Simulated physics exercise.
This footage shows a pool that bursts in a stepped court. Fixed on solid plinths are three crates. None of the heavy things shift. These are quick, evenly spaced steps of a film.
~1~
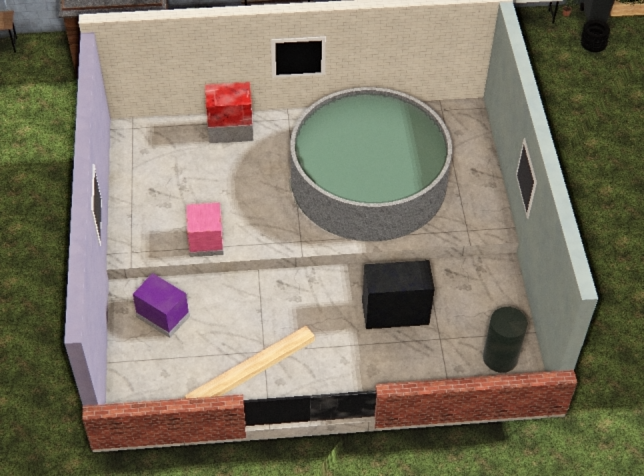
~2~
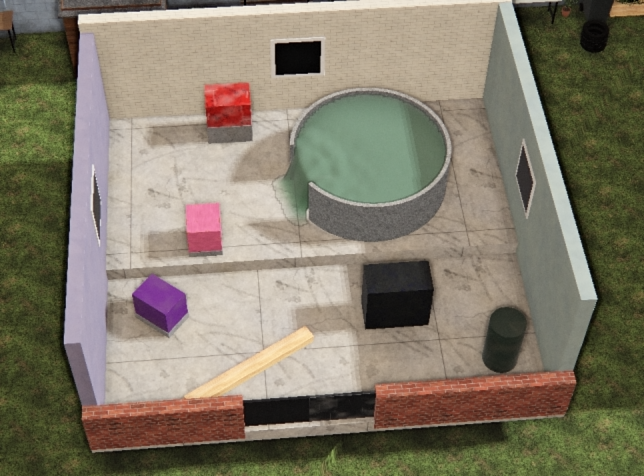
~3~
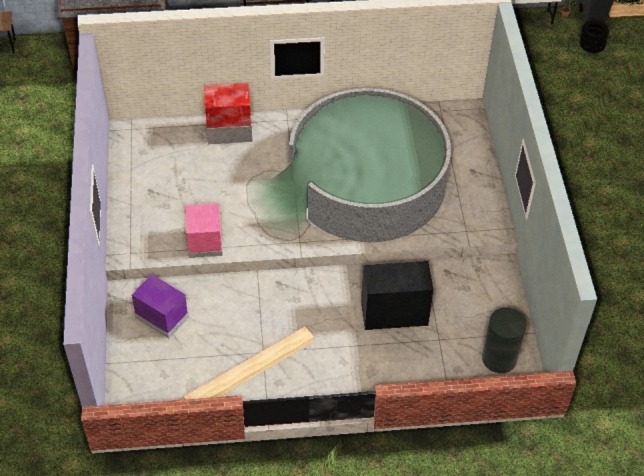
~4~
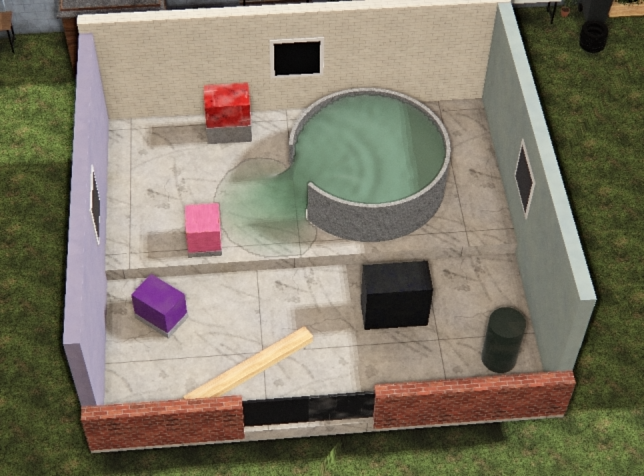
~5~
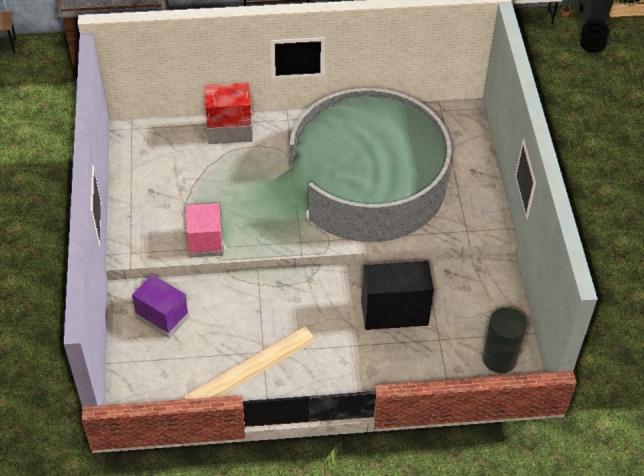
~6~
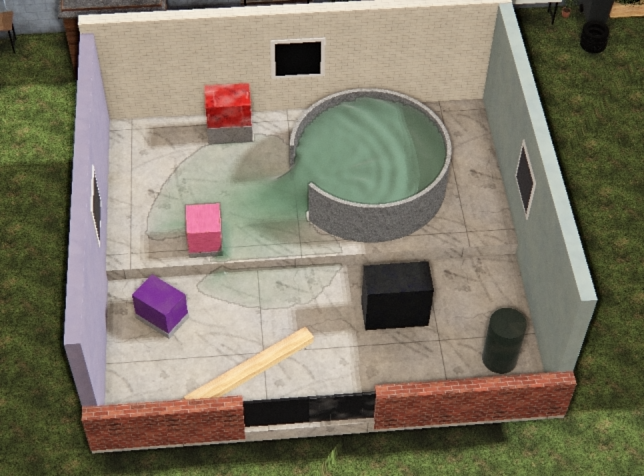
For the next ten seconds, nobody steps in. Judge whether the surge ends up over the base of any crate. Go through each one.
The red crate keeps dry. The pink crate gets wet. The purple crate gets wet.
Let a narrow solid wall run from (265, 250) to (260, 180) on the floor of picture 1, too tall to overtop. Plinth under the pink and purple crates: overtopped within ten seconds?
Pink crate is left untouched; purple crate is flooded.
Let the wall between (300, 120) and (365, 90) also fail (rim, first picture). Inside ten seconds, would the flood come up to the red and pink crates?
In that case the red crate is flooded and the pink crate is flooded.
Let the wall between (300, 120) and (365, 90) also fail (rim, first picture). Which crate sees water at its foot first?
It is the one in red.
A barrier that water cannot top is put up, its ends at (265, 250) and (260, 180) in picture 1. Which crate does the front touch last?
That is the pink one.
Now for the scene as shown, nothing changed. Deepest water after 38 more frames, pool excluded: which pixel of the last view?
Look close to (105, 429).
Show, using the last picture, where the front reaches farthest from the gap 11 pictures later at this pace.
My guess is roughly (105, 429).
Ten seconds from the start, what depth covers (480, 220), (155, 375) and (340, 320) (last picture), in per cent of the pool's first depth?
The depths come to near 4, 18 and 12 per cent respectively.
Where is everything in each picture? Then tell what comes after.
In the first frame, still water in the pool at (371, 147).
In the second frame, the front is at (281, 179), out from the gap at (298, 187).
In the third frame, water pours out at (298, 189) and has run to (255, 181).
In the fourth frame, water pours out at (298, 190) and has run to a hidden place.
In the fifth frame, water pours out at (298, 190) and has run to a hidden place.
In the sixth frame, the front is at (152, 233), out from the gap at (298, 190).
A moment on, water covers 35 % of the floor; the red crate water round its plinth, the pink crate water round its plinth, the purple crate water round its plinth.
Next, water covers 45 % of the floor; the red crate water round its plinth, the pink crate water round its plinth, the purple crate water round its plinth.
Then, water covers 55 % of the floor; the red crate water round its plinth, the pink crate water round its plinth, the purple crate water round its plinth.
Later, water covers 80 % of the floor; the red crate water round its plinth, the pink crate water round its plinth, the purple crate water round its plinth.
In the end, water covers 95 % of the floor; the red crate stayed above the water, the pink crate was topped, the purple crate was topped.
